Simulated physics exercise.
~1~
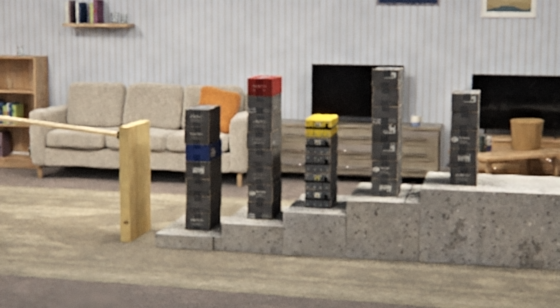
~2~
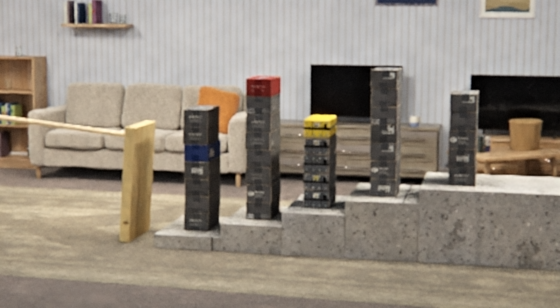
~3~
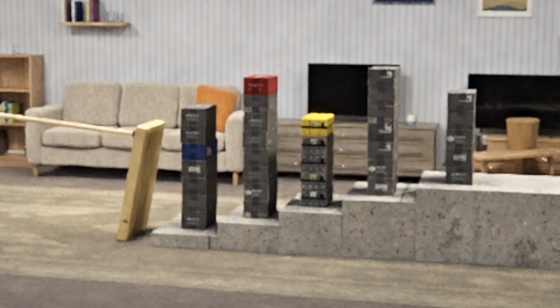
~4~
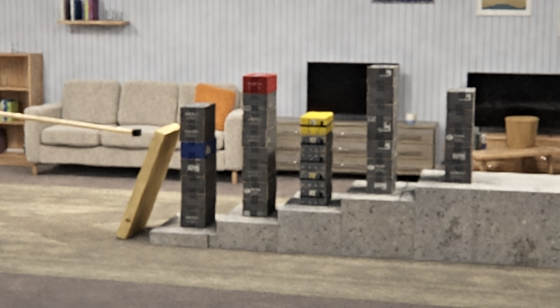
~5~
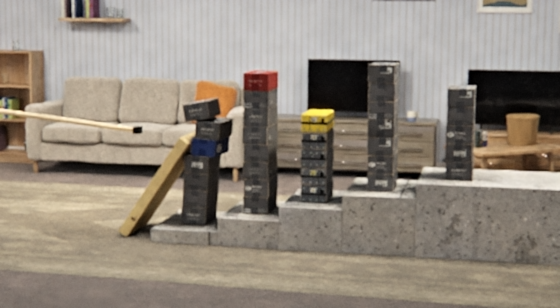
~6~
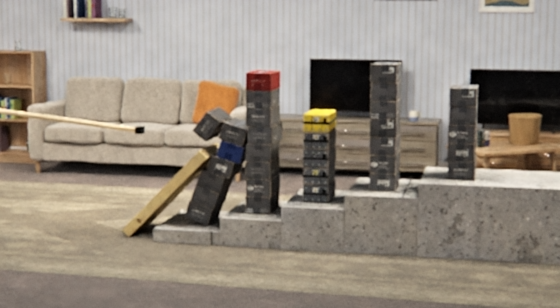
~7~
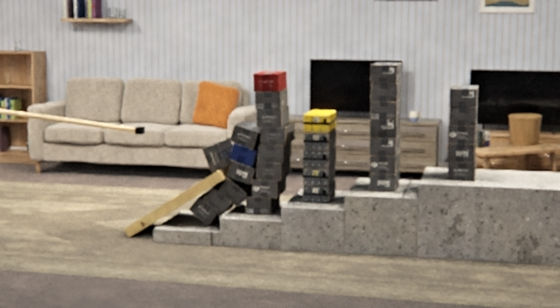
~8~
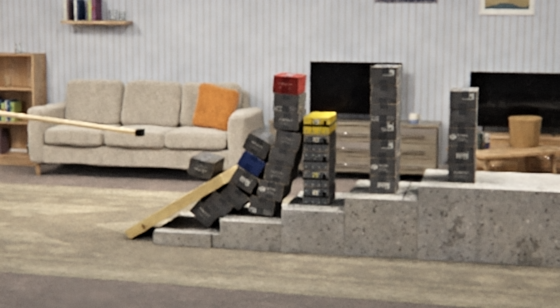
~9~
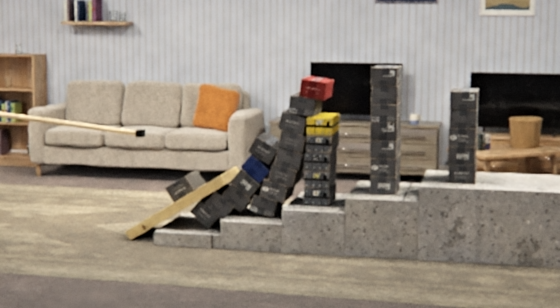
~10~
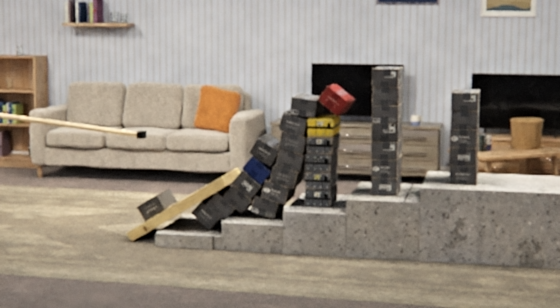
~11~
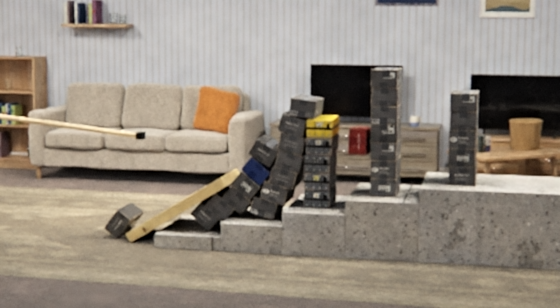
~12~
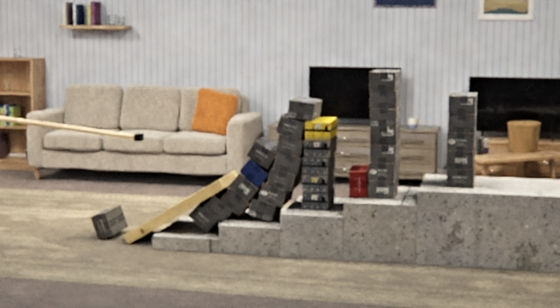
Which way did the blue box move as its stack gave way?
The blue box moved to the right, tipping over and sinking a little as it leaned toward the next stack.
